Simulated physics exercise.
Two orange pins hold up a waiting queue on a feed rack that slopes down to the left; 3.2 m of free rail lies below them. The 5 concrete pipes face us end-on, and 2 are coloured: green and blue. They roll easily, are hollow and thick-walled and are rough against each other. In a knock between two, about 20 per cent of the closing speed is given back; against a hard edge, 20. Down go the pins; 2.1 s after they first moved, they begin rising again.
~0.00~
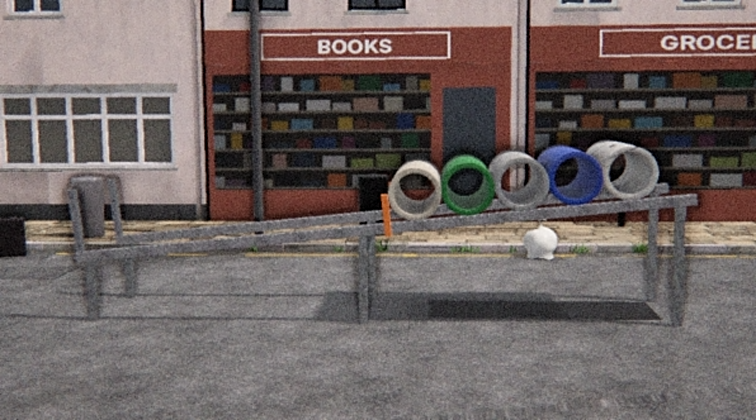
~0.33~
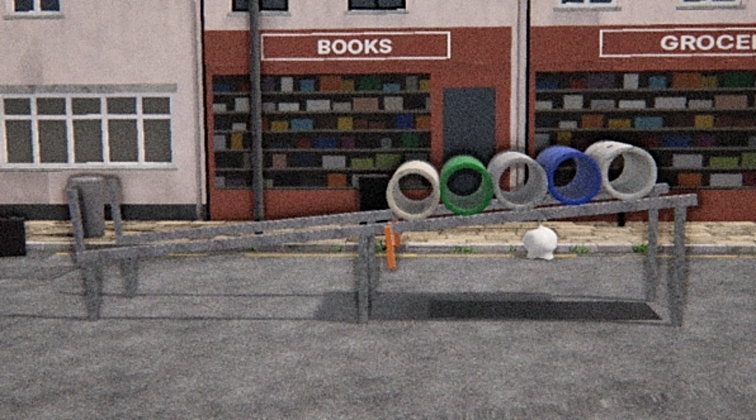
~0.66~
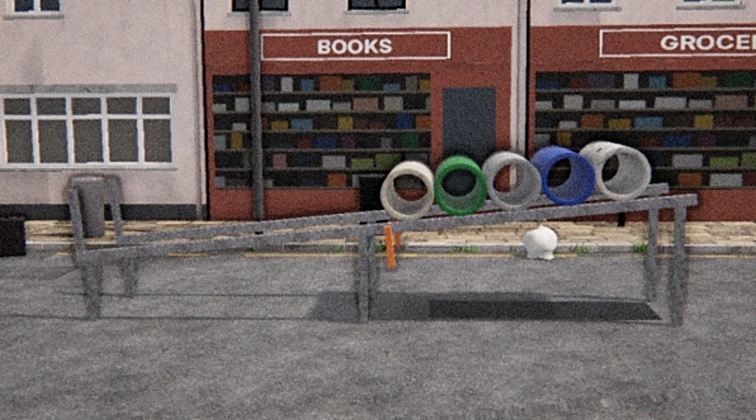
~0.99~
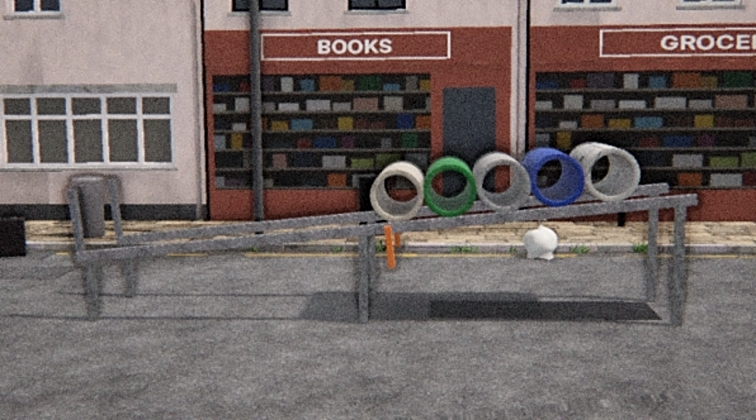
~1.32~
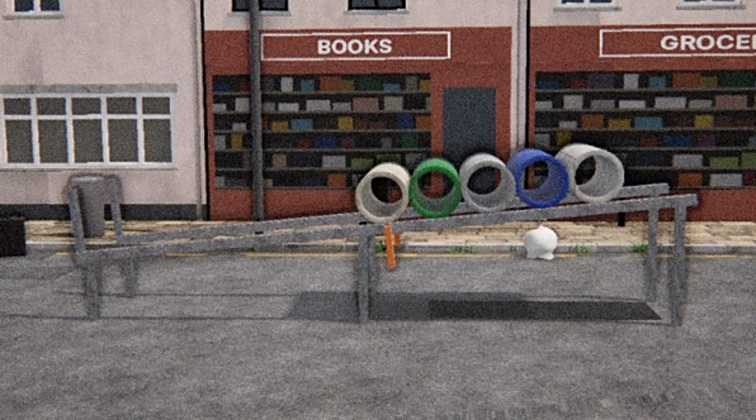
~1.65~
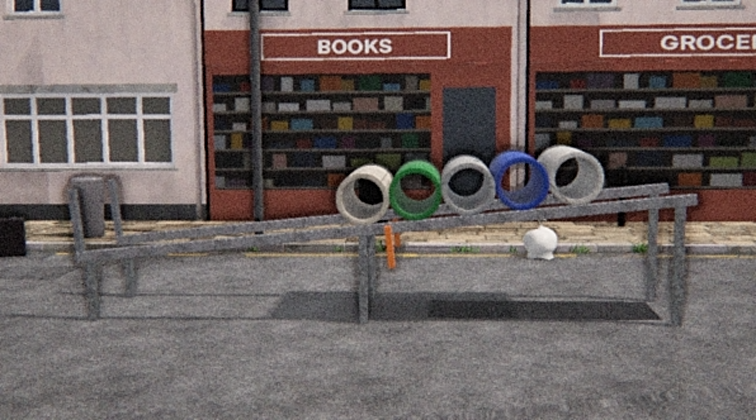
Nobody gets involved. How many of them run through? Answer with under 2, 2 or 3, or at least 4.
I would say 2 or 3.
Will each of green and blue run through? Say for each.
As for those two, green gets free while blue stays put.
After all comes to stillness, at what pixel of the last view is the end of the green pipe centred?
Around (153, 220).
By 1.9 s, green is on the rails, 10 cm above the pins, rolling left; blue is on the rails, 115 cm above the pins, rolling left; 1 of 5 has passed.
By 2.0 s, green is on the rails, 5 cm above the pins, rolling left; blue is on the rails, 110 cm above the pins, rolling left; 1 of 5 has passed.
By 2.1 s, green is on the rails, 5 cm below the pins, rolling left; blue is on the rails, 100 cm above the pins, rolling left; 2 of 5 have passed.
By 2.2 s, green is on the rails, 15 cm below the pins, rolling left; blue is on the rails, 90 cm above the pins, rolling left; 2 of 5 have passed.
Finally (7.6 s), green is on the rails, 235 cm below the pins; blue is on the rails, 80 cm above the pins; 2 of 5 have passed.
